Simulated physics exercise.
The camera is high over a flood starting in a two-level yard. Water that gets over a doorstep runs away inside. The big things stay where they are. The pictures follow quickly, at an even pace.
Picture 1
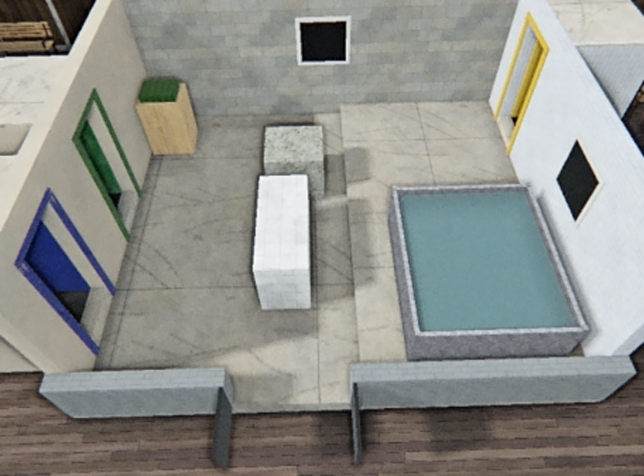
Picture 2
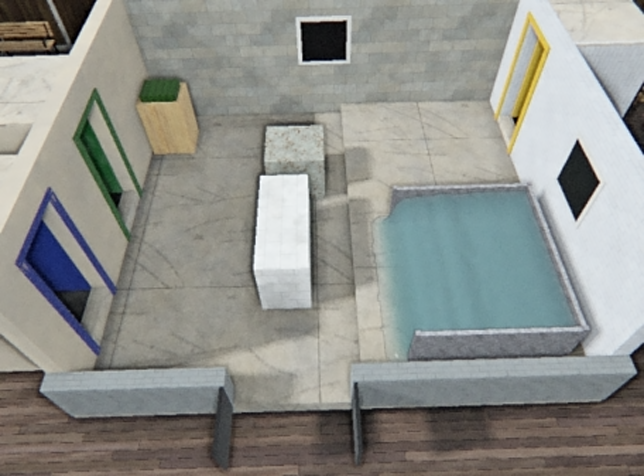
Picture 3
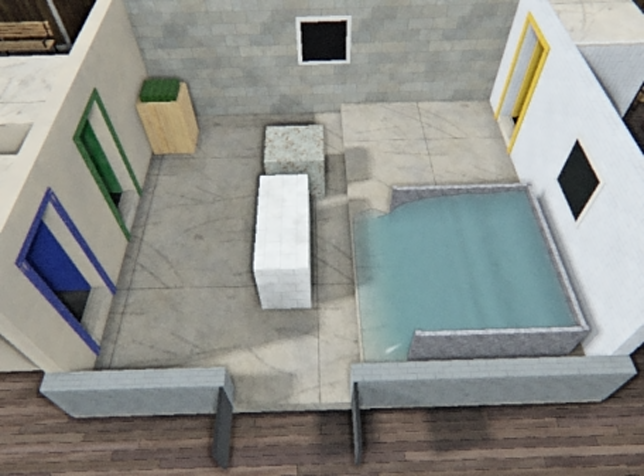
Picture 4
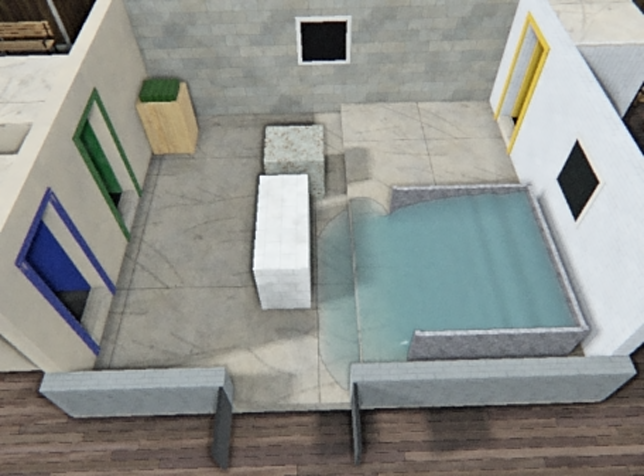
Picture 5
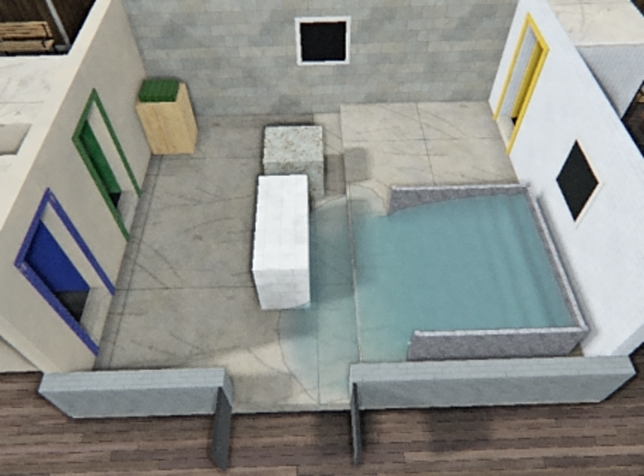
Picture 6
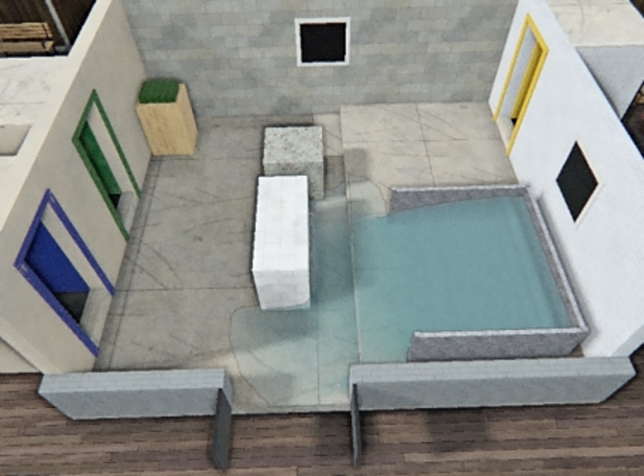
Water pouring from the open left side of a stone tank, spreading left across a walled yard and around a white block.
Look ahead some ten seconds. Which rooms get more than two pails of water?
In the end: The green door stays under that; the blue door stays under that; the yellow door stays under that.
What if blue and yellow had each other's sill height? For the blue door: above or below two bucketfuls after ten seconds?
One by one: The blue door is over.
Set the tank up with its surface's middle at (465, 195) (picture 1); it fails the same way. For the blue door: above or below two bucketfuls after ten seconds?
Then: The blue one lets less in.
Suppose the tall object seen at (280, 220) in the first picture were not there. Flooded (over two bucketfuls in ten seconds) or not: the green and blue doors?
My reading: Green floods; blue goes over.
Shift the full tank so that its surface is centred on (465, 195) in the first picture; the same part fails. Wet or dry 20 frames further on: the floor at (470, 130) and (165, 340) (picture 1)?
As listed: Not flooded, wet.
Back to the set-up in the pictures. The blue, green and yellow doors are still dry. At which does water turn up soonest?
It is the door marked blue.
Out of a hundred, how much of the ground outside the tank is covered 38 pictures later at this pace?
Close to 75 %.
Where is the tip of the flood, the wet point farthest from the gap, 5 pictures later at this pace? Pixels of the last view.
Close to (87, 393).
A moment on, water covers 30 % of the floor; the green door not reached, the blue door wet at the sill, nothing in, the yellow door not reached.
Next, water covers 50 % of the floor; the green door wet at the sill, nothing in, the blue door wet at the sill, nothing in, the yellow door not reached.
Then, water covers 60 % of the floor; the green door wet at the sill, nothing in, the blue door under two buckets in, the yellow door not reached.
Later, water covers 75 % of the floor; the green door wet at the sill, nothing in, the blue door under two buckets in, the yellow door wet at the sill, nothing in.
In the end, water covers 75 % of the floor; the green door wet at the sill, nothing in, the blue door under two buckets in, the yellow door wet at the sill, nothing in.
